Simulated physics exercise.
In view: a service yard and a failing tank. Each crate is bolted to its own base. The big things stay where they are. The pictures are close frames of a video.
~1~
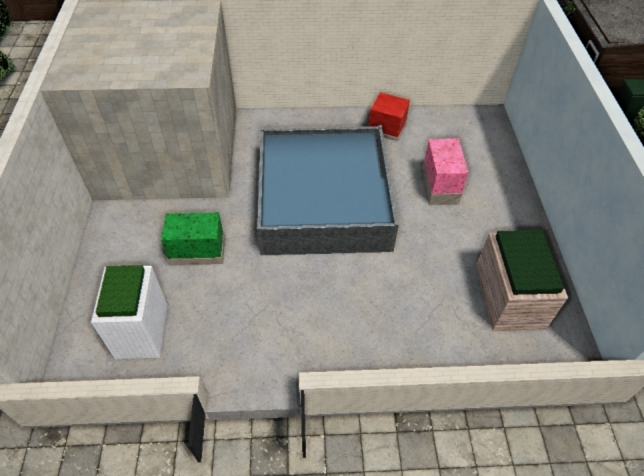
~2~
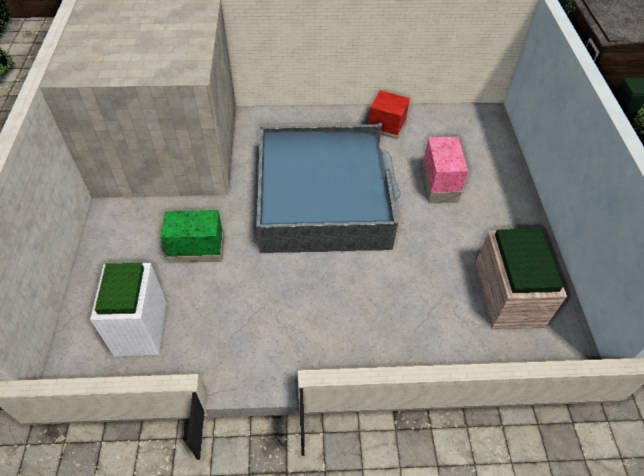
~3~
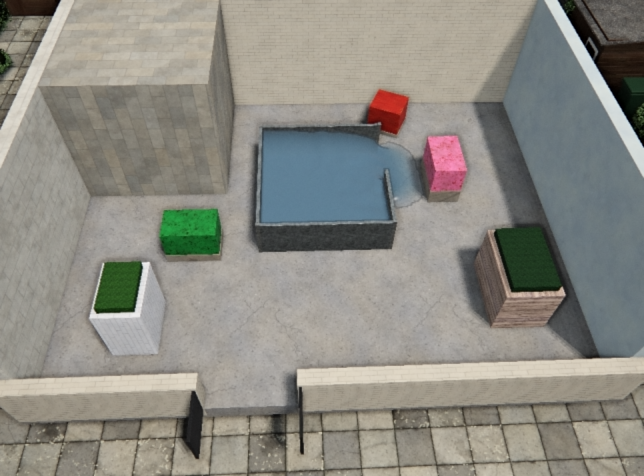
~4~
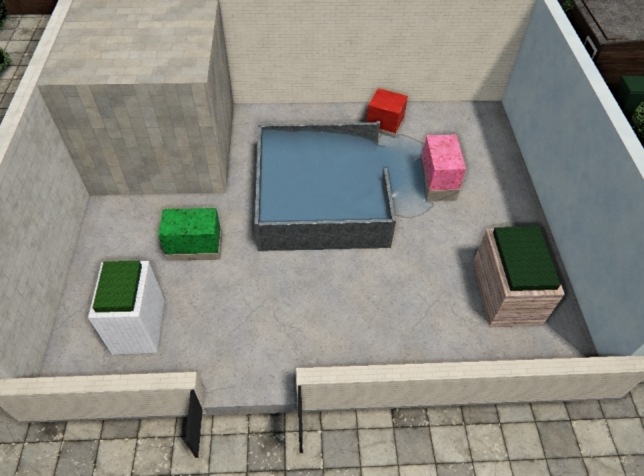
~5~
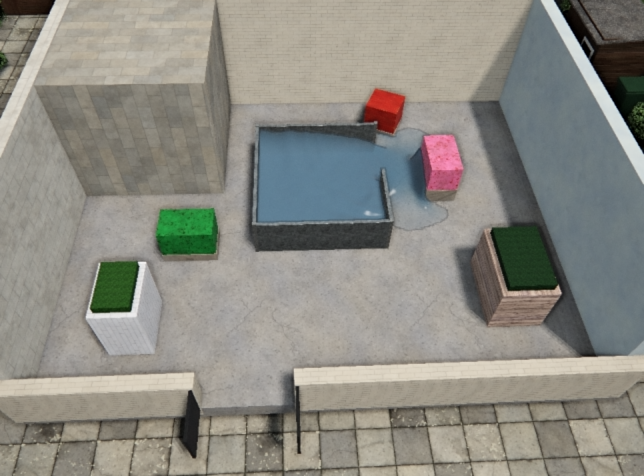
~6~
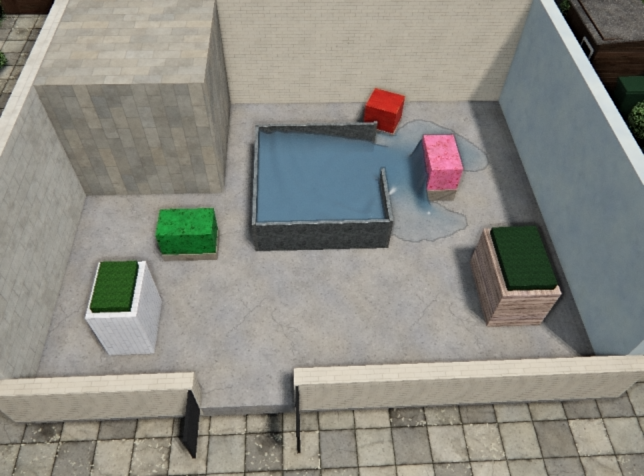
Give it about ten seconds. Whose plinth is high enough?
In the end: The green crate stays dry; the pink crate gets wet; the red crate gets wet.
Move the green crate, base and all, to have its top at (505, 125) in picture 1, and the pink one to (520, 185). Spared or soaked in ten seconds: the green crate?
Then: Green takes water.
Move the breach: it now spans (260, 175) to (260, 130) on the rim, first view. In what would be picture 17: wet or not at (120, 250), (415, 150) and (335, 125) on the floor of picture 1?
In turn: Covered, no water, awash.
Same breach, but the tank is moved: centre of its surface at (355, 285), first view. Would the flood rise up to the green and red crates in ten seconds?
In short: The green one stays dry; the red one is soaked.
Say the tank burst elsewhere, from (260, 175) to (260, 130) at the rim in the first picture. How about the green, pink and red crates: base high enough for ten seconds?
Then: Green ends up wet, pink escapes it, red takes water.
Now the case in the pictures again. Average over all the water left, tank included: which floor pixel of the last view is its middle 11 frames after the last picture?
Near (366, 185).
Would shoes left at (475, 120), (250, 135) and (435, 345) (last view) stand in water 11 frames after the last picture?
As listed: Awash, clear, wet.
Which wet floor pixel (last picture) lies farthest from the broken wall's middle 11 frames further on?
Close to (493, 381).
A moment on, water covers 20 % of the floor; the green crate not reached, the pink crate water round its plinth, the red crate water round its plinth.
Next, water covers 35 % of the floor; the green crate not reached, the pink crate water round its plinth, the red crate water round its plinth.
Then, water covers 50 % of the floor; the green crate not reached, the pink crate water round its plinth, the red crate water round its plinth.
Later, water covers 70 % of the floor; the green crate not reached, the pink crate water round its plinth, the red crate water round its plinth.
In the end, water covers 95 % of the floor; the green crate stayed above the water, the pink crate was topped, the red crate was topped.
